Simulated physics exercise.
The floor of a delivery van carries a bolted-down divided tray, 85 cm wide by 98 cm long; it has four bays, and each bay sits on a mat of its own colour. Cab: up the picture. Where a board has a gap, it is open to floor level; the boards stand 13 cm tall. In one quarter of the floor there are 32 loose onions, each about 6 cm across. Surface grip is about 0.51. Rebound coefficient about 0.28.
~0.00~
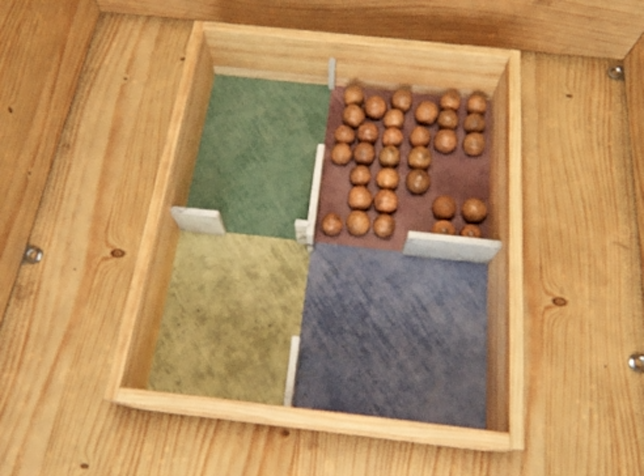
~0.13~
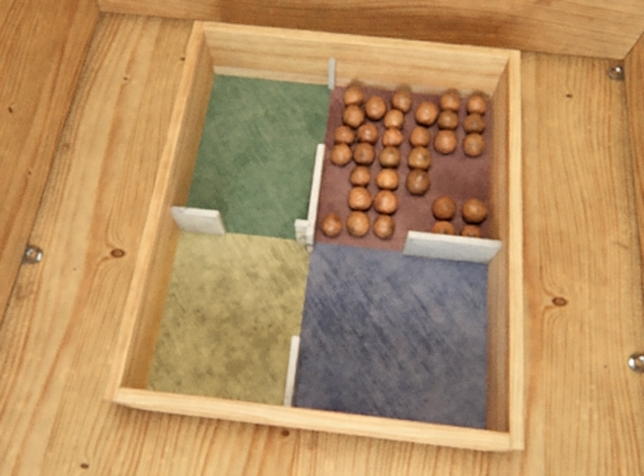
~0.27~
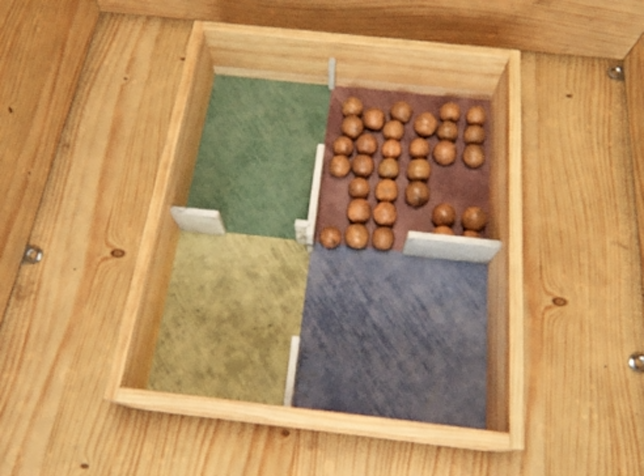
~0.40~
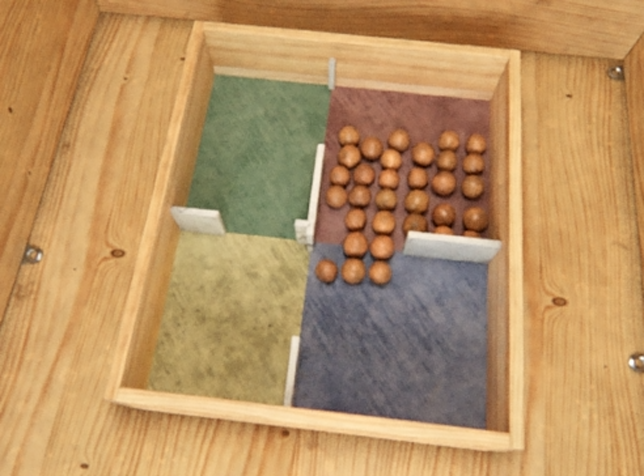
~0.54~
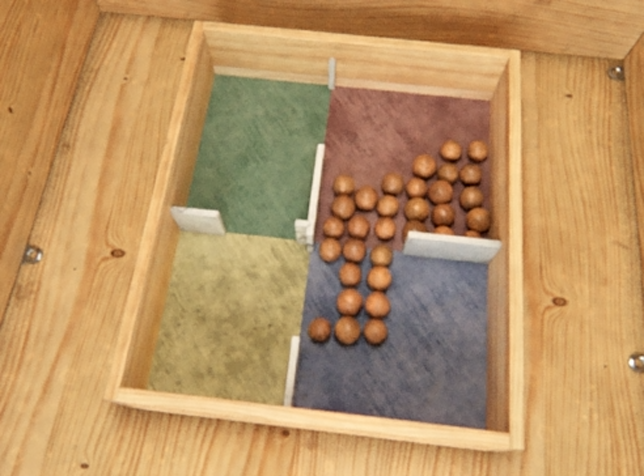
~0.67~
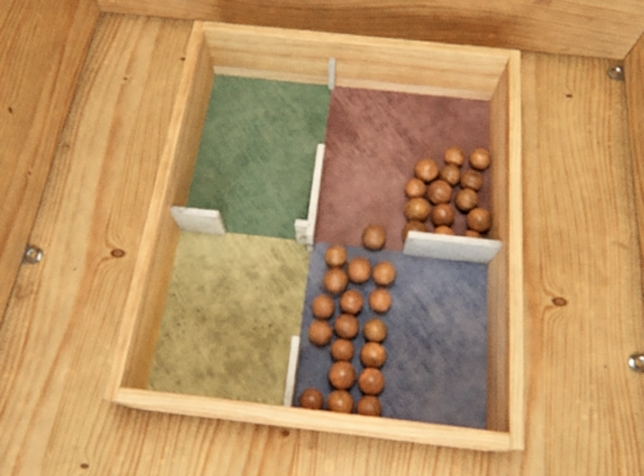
Small round brown balls sit grouped in the red bay at the upper right of a wooden tray divided into four coloured bays, barely shifting at first. They then slide down the picture together, and many pass through the gap into the blue bay, while the rest bunch behind the short white board.
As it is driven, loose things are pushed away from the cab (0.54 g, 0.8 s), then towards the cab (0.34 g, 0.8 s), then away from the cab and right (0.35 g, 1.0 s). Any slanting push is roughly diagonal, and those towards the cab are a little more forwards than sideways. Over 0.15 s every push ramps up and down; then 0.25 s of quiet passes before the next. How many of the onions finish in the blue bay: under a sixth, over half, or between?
It comes to a sixth up to half of the onions finishing in the blue bay.
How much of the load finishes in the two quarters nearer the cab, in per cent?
Near enough 70 per cent, I'd say.
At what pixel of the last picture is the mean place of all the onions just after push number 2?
Mean location: Near (393, 159).
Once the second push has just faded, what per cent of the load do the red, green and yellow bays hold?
By that time it's red at 70 percent, green at 10 percent and yellow at 0 percent.
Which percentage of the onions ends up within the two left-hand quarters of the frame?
Near enough 10 per cent, I'd say.
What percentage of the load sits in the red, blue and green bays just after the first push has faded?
At that point the split is red 40, blue 50, green 0 per cent.
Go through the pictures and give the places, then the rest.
The first picture shows middle of the blue mat (395, 336); middle of the green mat (259, 151); middle of the red mat (407, 166); middle of the yellow mat (230, 317); 32 in the red bay; the onion farthest behind, in the direction of the first push, is at (450, 103).
In the second picture, 32 in the red bay; the onion farthest behind, in the direction of the first push, is at (450, 103).
In the third picture, 32 in the red bay; the onion farthest behind, in the direction of the first push, is at (450, 113).
In the fourth picture, 27 in the red bay and 5 in the blue bay; the onion farthest behind, in the direction of the first push, is at (449, 142).
In the fifth picture, 22 in the red bay and 10 in the blue bay; the onion farthest behind, in the direction of the first push, is at (478, 151).
In the sixth picture, 15 in the red bay and 17 in the blue bay; the onion farthest behind, in the direction of the first push, is at (480, 159).
After push 1 (1.04 s), 14 in the red bay, 16 in the blue bay and 2 in the yellow bay.
After push 2 (2.09 s), 23 in the red bay, 6 in the blue bay, 2 in the green bay and 1 in the yellow bay.
After push 3 (3.34 s), 20 in the red bay, 10 in the blue bay, 1 in the green bay and 1 in the yellow bay.
Outcome (at 4.40 s), 20 in the red bay, 10 in the blue bay, 1 in the green bay and 1 in the yellow bay. Asked share, 10 of 32, 31 per cent.
